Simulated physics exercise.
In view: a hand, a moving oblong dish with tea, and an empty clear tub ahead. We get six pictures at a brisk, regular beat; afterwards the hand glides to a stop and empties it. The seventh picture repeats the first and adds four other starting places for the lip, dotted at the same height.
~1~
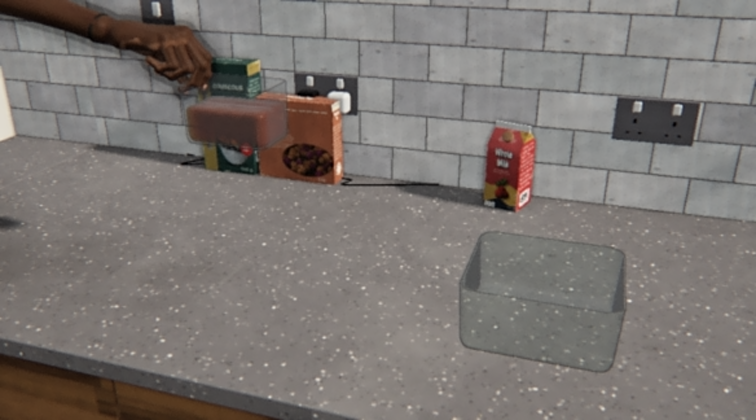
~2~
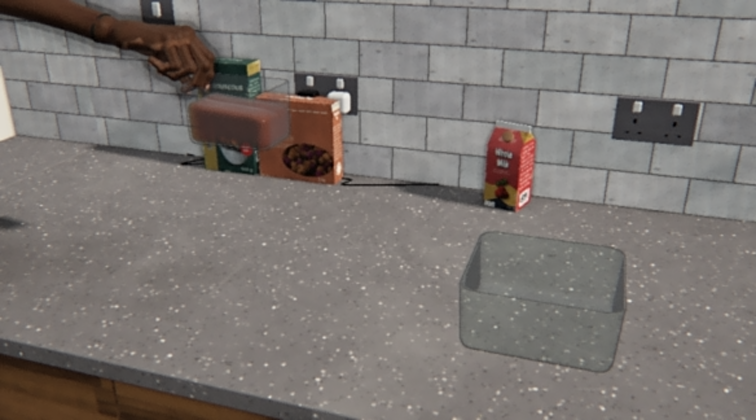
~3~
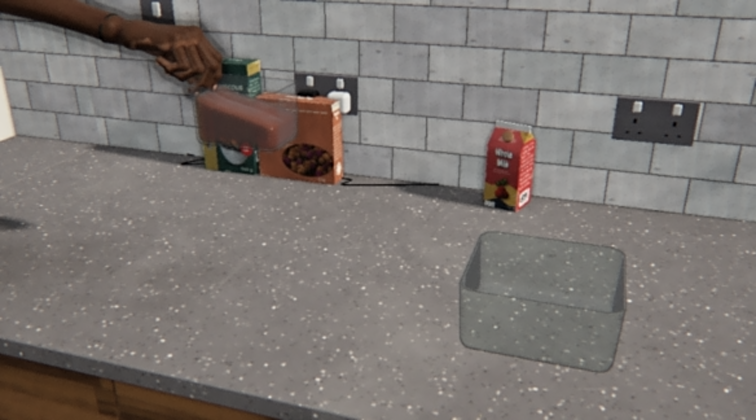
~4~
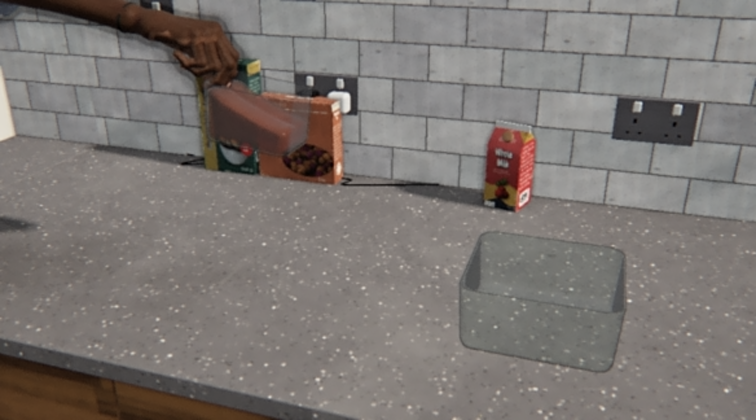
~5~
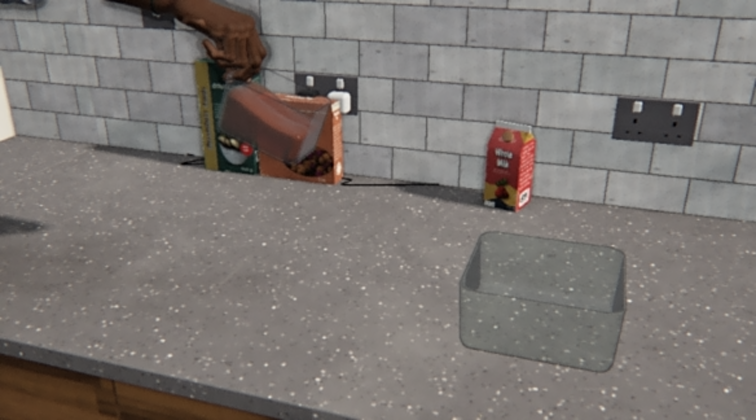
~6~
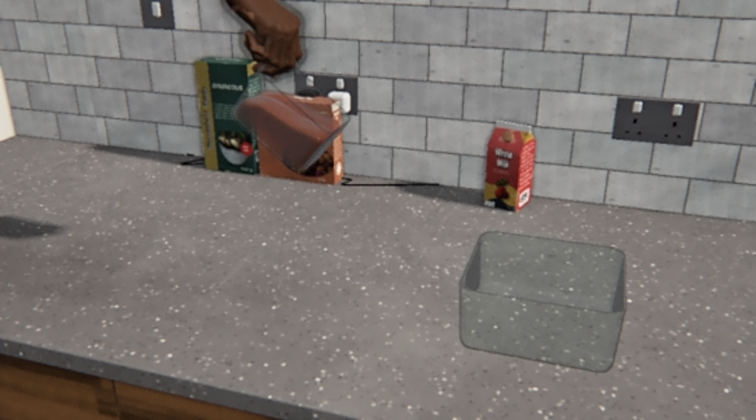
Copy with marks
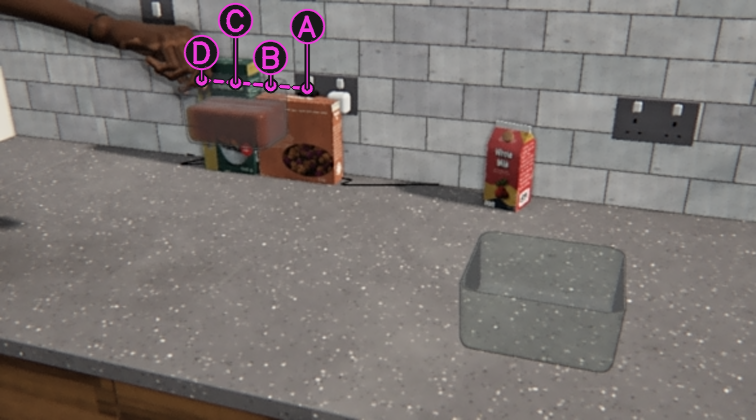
The footage shows a hand moving a clear oblong dish of reddish-brown tea rightward in front of two boxes on a speckled counter, then tilting it down to the right, while an empty clear tub and red carton stay still.
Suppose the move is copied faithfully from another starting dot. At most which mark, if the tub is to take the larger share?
Use place A.
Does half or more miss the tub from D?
Yes.
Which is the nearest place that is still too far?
B it is.
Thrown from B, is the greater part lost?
Yes.
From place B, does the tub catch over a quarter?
No, less.
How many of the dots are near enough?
One of the four.
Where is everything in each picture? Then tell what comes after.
The first picture shows upright, lip at (274, 85); tub from (459, 342) to (613, 370); nothing has left yet.
The second picture shows upright, lip at (277, 86); nothing has left yet.
The third picture shows upright, lip at (285, 87); nothing has left yet.
The fourth picture shows tipped about 7°, lip at (300, 93); nothing has left yet.
The fifth picture shows tipped about 20°, lip at (321, 106); nothing has left yet.
The sixth picture shows tipped about 38°, lip at (341, 125); nothing has left yet.
In magenta, A at (307, 88); B at (270, 85); C at (235, 82); D at (201, 80).
With A, about 67 % lands in the tub, 14 % falls short and 20 % goes beside or beyond.
With B, about 15 % lands in the tub, 80 % falls short and 5 % goes beside or beyond.
With C, about 0 % lands in the tub, 98 % falls short.
With D, about 0 % lands in the tub, 100 % falls short.
